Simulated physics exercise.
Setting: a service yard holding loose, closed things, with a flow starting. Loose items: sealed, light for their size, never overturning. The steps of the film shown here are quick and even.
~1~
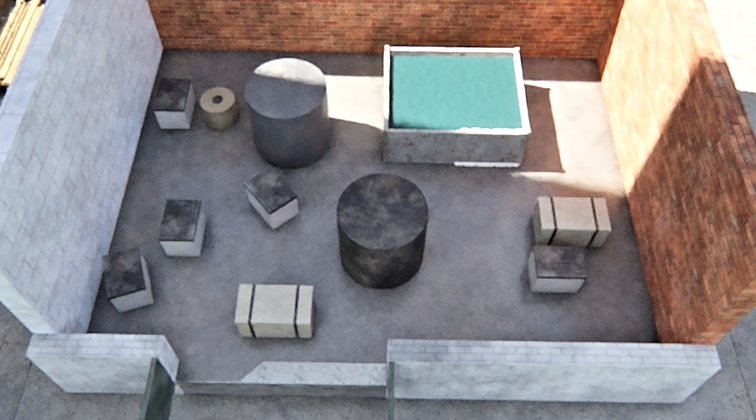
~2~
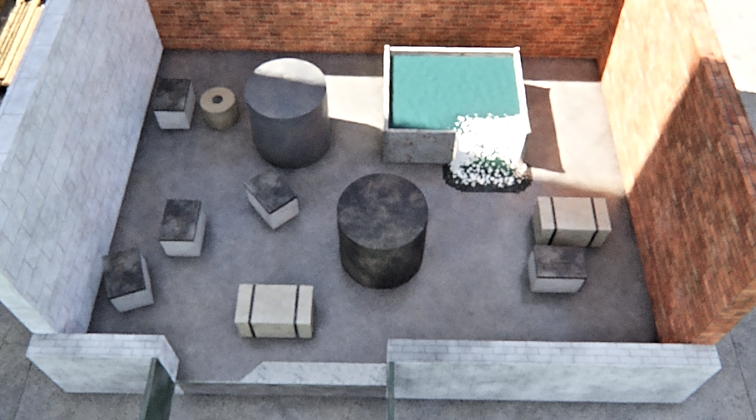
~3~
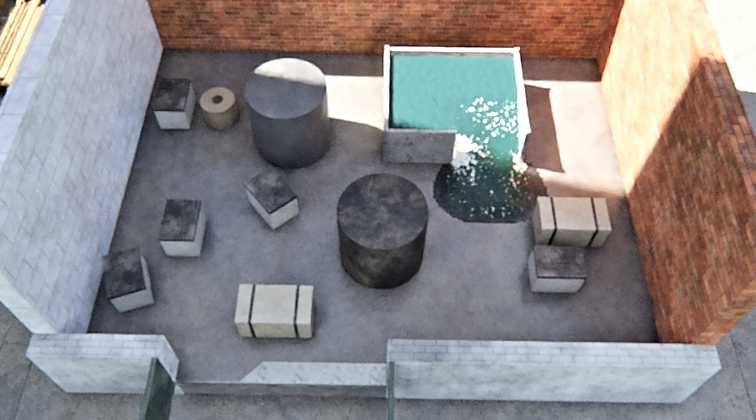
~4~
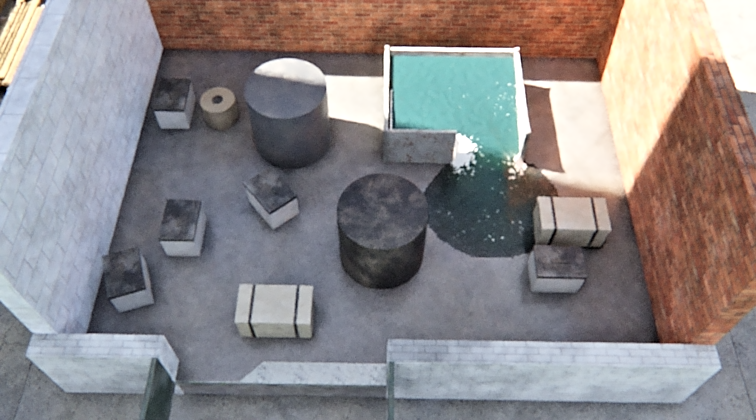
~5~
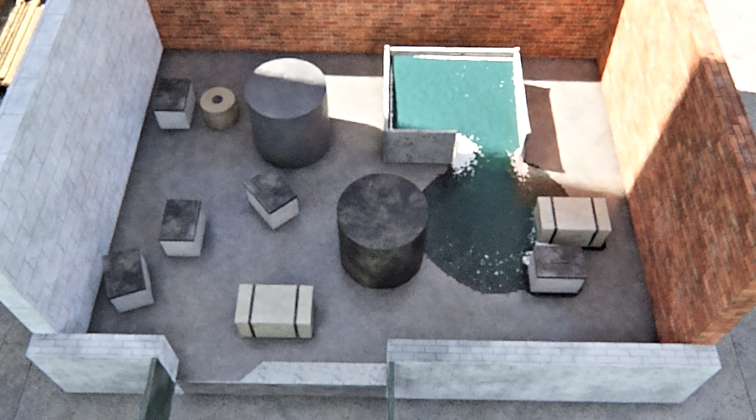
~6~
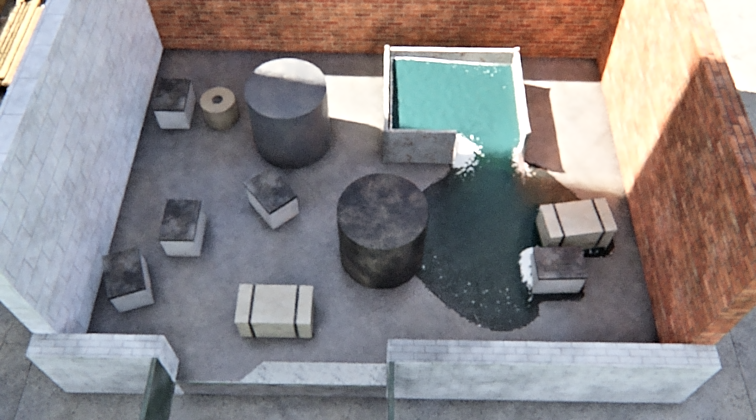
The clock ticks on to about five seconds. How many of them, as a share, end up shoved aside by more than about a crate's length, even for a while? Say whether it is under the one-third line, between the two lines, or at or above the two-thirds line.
Middle band.
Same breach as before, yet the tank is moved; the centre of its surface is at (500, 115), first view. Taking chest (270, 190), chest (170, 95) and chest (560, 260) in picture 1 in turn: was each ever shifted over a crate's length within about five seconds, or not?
First never went far, then never went far, then displaced far.
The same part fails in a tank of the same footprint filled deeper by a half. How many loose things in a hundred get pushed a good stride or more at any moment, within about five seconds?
I'd say somewhere about 40 percent.
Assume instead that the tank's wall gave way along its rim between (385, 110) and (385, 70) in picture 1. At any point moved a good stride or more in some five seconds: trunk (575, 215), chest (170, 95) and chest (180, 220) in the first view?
Well, in order they come out as below the mark, over the mark and below the mark.
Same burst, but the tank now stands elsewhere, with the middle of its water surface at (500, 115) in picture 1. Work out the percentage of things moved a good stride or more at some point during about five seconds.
It works out at about 40 percent.
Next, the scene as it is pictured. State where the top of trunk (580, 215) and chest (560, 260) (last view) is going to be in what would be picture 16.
Estimated positions: (641, 276) and (650, 326), approximately.
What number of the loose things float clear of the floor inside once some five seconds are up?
That adds up to 1.
A moment on, 0 of 8 are well off their spots; 0 afloat.
Next, 2 of 8 are well off their spots; 2 afloat.
Later, 1 of 8 are well off their spots; 2 afloat.
In the end, 3 of 8 are well off their spots, and 3 have been at some point; 1 afloat.
